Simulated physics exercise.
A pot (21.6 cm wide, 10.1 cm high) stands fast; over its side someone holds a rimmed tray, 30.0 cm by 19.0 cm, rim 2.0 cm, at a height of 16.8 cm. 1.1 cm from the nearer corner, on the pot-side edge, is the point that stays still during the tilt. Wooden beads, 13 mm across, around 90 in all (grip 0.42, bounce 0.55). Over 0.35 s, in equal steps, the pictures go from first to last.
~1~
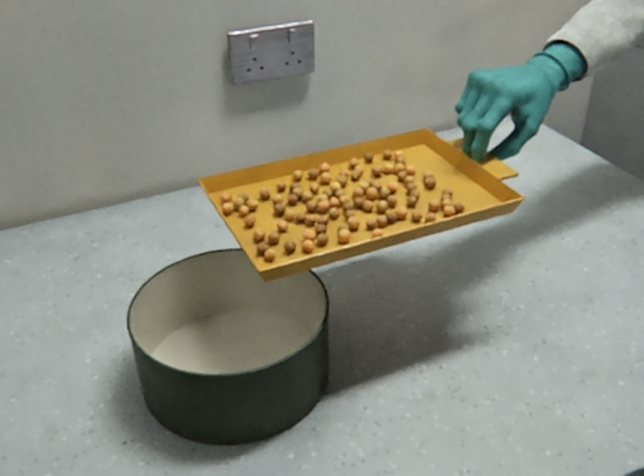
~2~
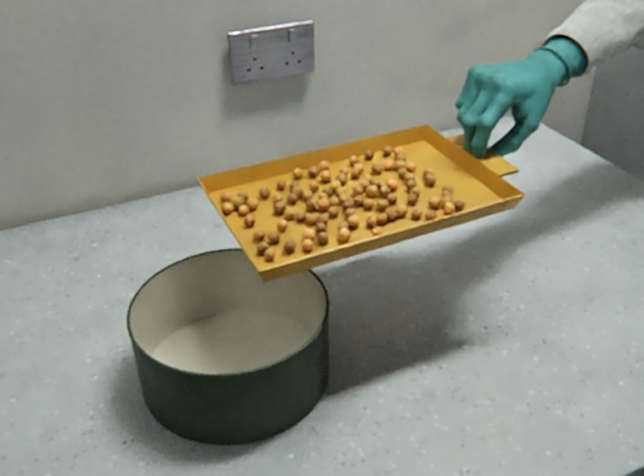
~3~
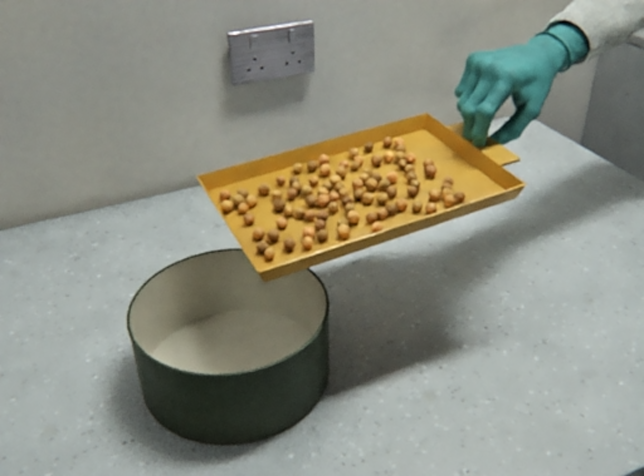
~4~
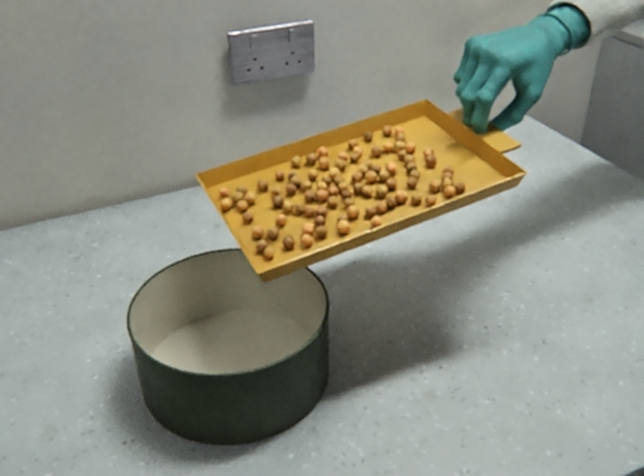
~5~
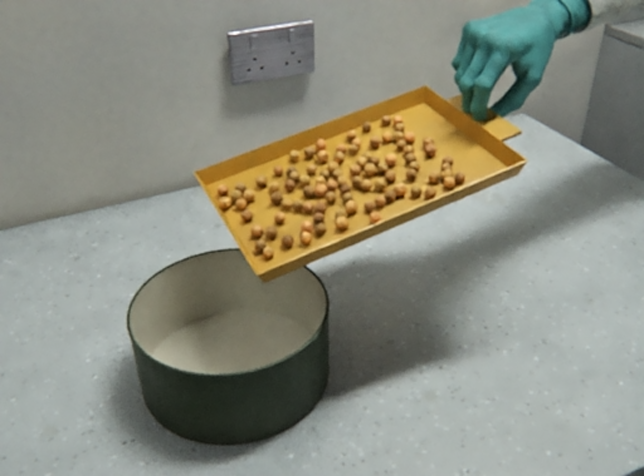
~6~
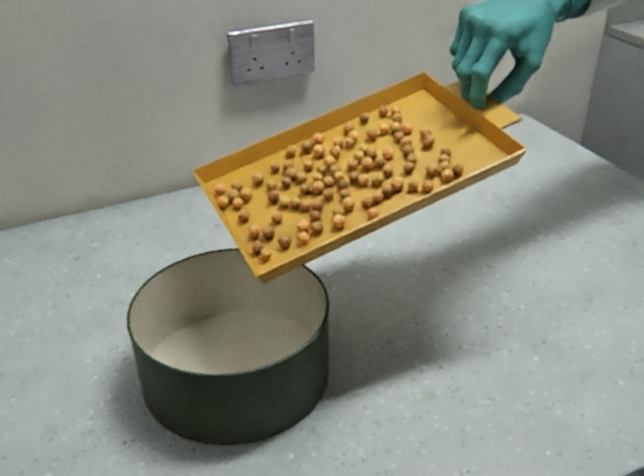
On a speckled grey worktop, a teal-gloved hand raises the right end of a yellow tray of wooden beads beside a pot.
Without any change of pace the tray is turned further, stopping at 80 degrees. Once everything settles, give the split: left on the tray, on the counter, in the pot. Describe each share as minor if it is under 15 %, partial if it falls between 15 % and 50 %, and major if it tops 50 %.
As I see it, tray: It will be a small minority; counter: It will be a small minority; pot: It will be a majority.
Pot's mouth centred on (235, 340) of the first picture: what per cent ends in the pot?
Estimate: ~ 100 %.
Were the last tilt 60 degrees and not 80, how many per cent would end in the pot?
Around 5 per cent, then.
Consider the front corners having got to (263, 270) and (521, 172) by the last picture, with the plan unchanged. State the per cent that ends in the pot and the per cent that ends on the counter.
Pot 35, counter 65.
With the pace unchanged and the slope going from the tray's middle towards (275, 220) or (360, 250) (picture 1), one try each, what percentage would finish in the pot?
First try: About 70 percent; second try: About 30 percent.
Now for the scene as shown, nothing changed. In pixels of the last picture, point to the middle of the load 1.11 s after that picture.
I reckon close to (248, 208).
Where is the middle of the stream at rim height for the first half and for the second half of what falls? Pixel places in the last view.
The first half passes near (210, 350) and the second half near (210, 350).
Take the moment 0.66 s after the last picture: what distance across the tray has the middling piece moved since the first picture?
It has moved some 10 cm from its start.
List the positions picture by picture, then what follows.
Tray tilt 0 degrees, front corners at (264, 265) and (516, 196); middle of the pieces at (344, 201); pot at (229, 304), in the first frame.
Tray tilt 1 degrees, front corners at (263, 265) and (516, 193); middle of the pieces at (344, 199), in the second frame.
Tray tilt 4 degrees, front corners at (263, 266) and (517, 183), lowest corner left front; middle of the pieces at (344, 194), in the third frame.
Tray tilt 7 degrees, front corners at (262, 267) and (518, 171), lowest corner left front; middle of the pieces at (343, 187), in the fourth frame.
Tray tilt 10 degrees, front corners at (261, 267) and (518, 160), lowest corner left front; middle of the pieces at (342, 181), in the fifth frame.
Tray tilt 13 degrees, front corners at (260, 268) and (518, 148), lowest corner left front; middle of the pieces at (339, 177); pot at (229, 304), in the sixth frame.
Then, 0.66 s after the last picture, tilt 44 degrees; the tray holds 100 %, the pot 0 %.
Then, 1.11 s after the last picture, tilt 66 degrees; the tray holds 100 %, the pot 0 %.
Then, 1.63 s after the last picture, tilt 80 degrees; the tray holds 15 %, the pot 70 %.
In the end, tray 0 %, counter 5 %, pot 95 %.
